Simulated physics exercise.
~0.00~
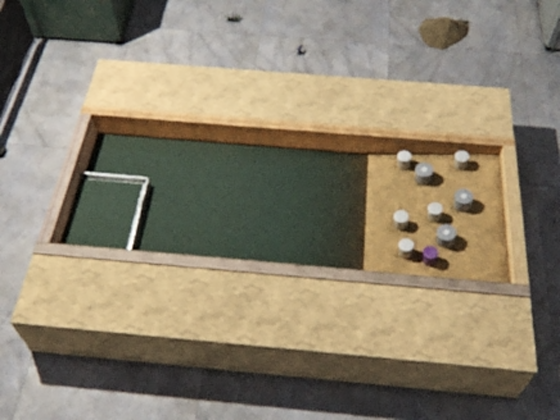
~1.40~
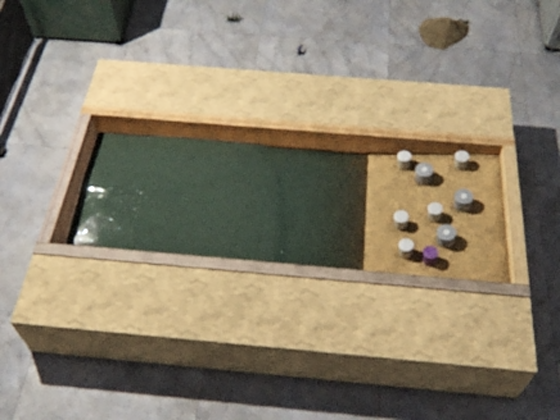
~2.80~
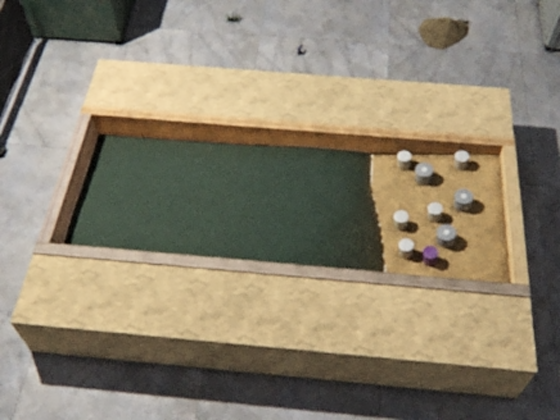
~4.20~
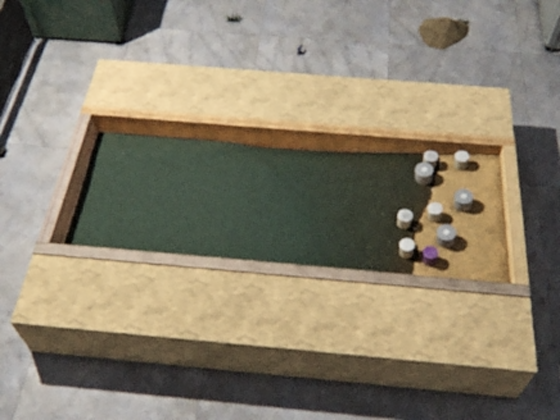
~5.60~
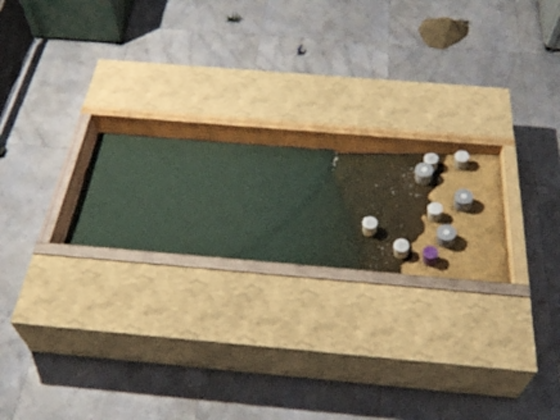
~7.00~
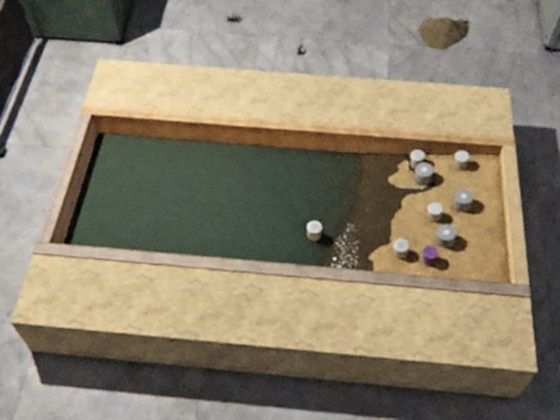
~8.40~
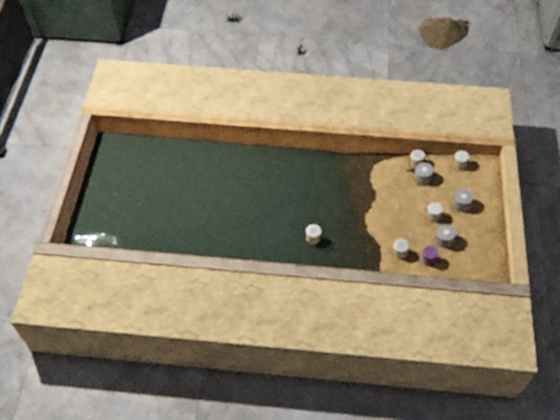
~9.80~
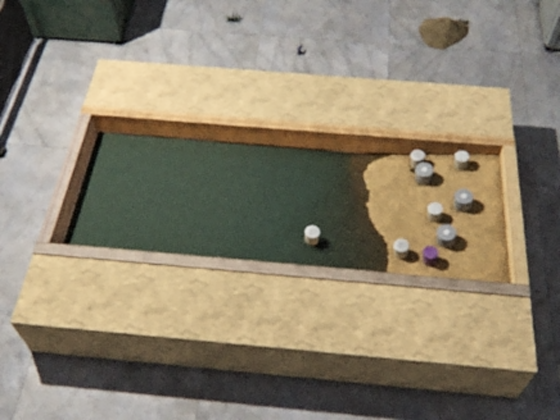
At the start, dark green water lies in a long, pale-walled enclosure, with a pale-edged barrier at its left end and several white and grey containers and a purple one on the sand at right. The barrier disappears, and glints show on the water there. The water then climbs the sand and reaches the nearest containers, shifting an upper white one to the right. As it draws back over darkened sand, a lower white container moves left with it, and the upper one slips back slightly. Finally, that lower container floats offshore, while the purple one sits unmoved on the sand.
